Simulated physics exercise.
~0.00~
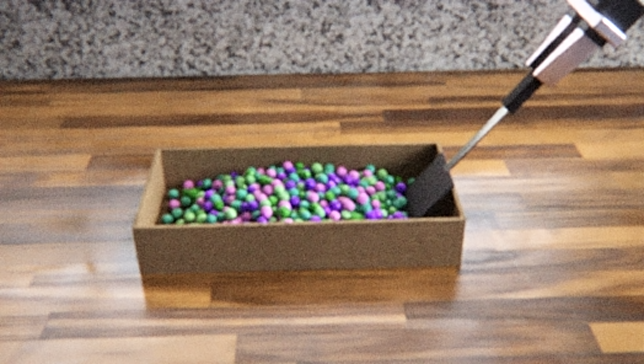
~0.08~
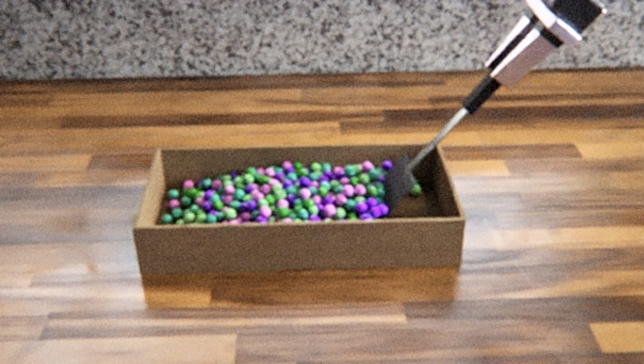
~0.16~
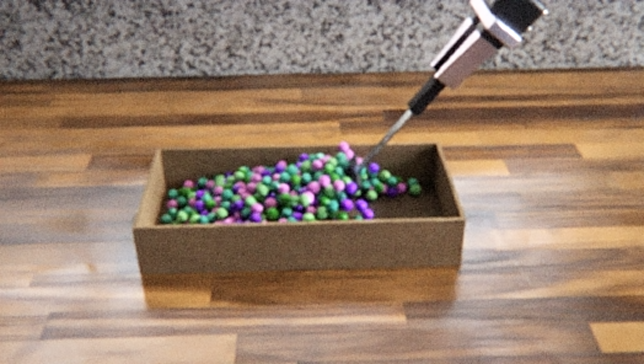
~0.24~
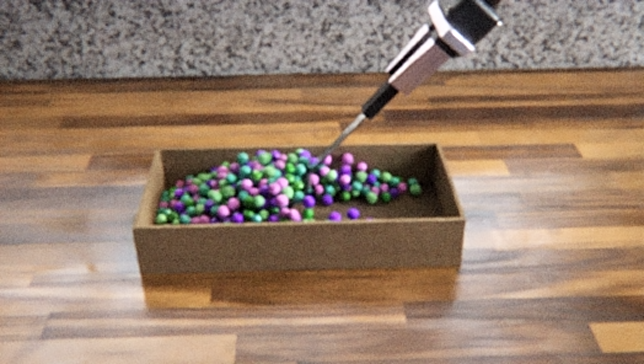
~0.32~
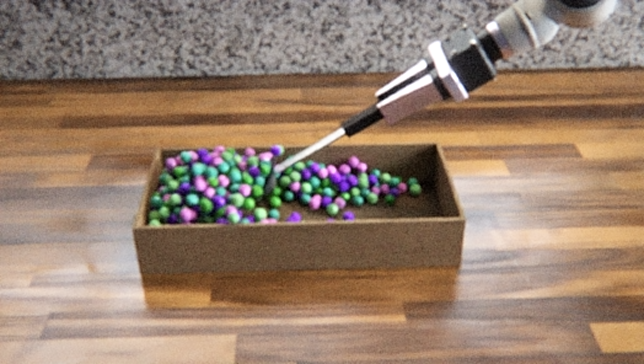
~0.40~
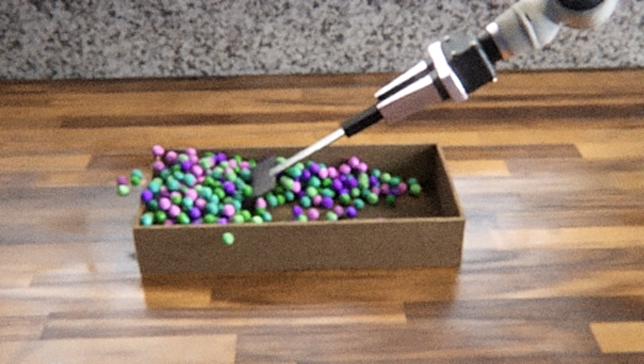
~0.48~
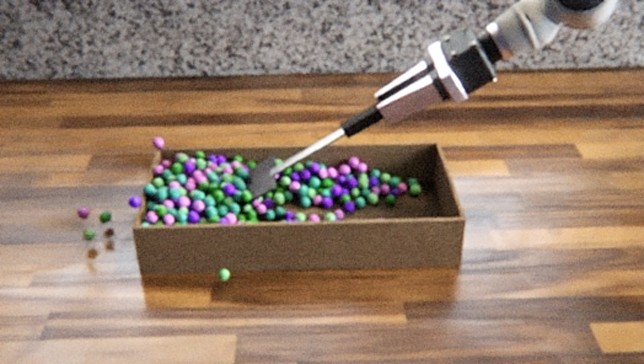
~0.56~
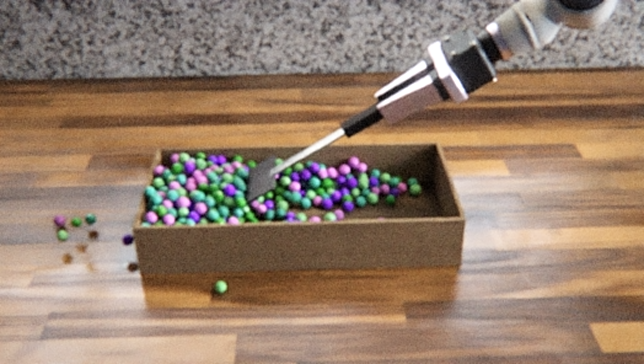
Robot arm sweeping a turner leftward through colourful round sweets in a brown tin, stopping as a few spill onto the table.
